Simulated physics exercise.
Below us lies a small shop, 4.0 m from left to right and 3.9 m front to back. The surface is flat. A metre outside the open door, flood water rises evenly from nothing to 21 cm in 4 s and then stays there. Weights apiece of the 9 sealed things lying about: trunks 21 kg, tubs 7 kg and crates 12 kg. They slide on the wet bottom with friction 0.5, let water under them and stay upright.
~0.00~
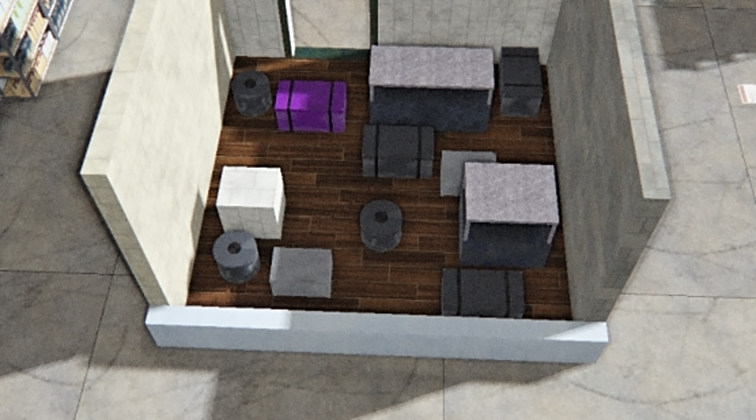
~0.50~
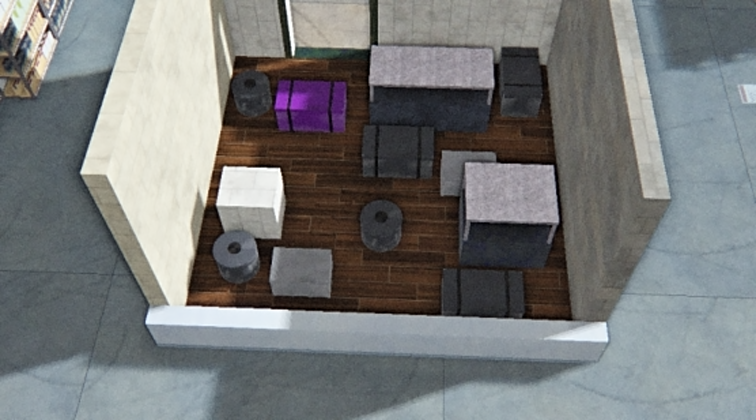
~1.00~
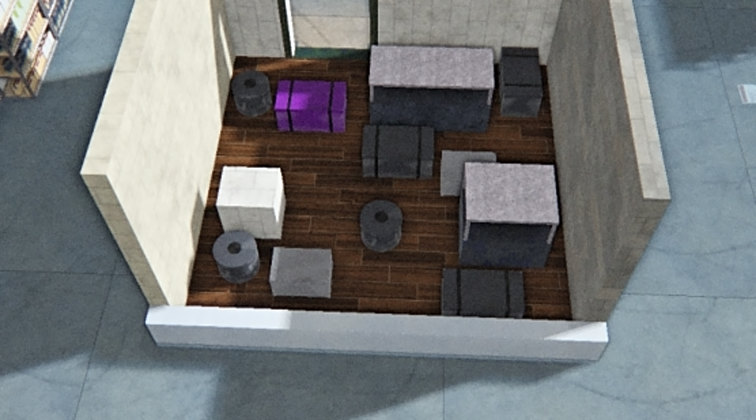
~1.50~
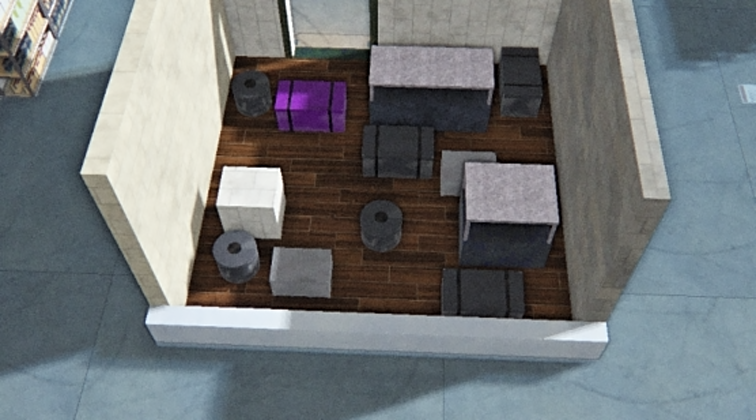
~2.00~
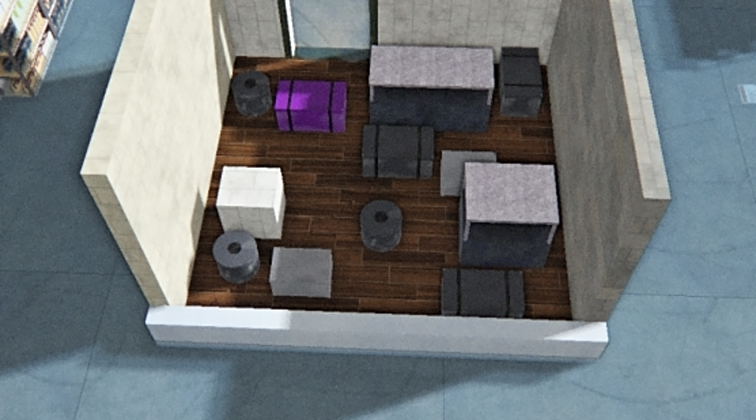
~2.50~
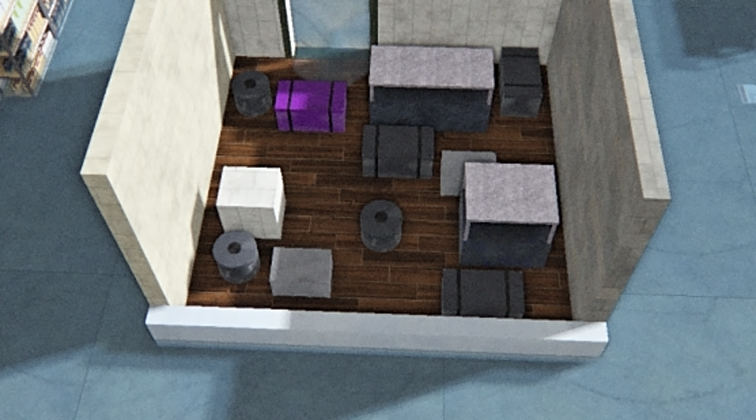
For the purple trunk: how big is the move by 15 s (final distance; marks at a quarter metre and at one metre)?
Purple trunk travels far.
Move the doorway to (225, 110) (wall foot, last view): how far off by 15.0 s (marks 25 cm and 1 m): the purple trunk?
Then the purple trunk ends far away.
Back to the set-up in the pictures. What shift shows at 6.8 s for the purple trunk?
Roughly 100 cm by then.
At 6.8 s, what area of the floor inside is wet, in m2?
About 10.5 m2.
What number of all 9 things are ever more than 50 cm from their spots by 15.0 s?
I count 6.
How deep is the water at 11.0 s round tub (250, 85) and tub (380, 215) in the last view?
Roughly 8 and 12 cm.
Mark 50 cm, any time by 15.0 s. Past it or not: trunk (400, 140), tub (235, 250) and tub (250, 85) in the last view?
In turn: Past it, less, more.
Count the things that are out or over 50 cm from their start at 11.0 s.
By then 4.
After 3.5 s the purple trunk is near (310, 99), 0.1 m from its start, aground; 0 afloat.
After 6.8 s the purple trunk is near (294, 165), 1.1 m from its start, aground; 1 afloat.
After 11.0 s the purple trunk is near (315, 256), 2.2 m from its start, afloat; 6 afloat.
After 15.0 s the purple trunk is near (362, 241), 2.2 m from its start, afloat; 9 afloat.
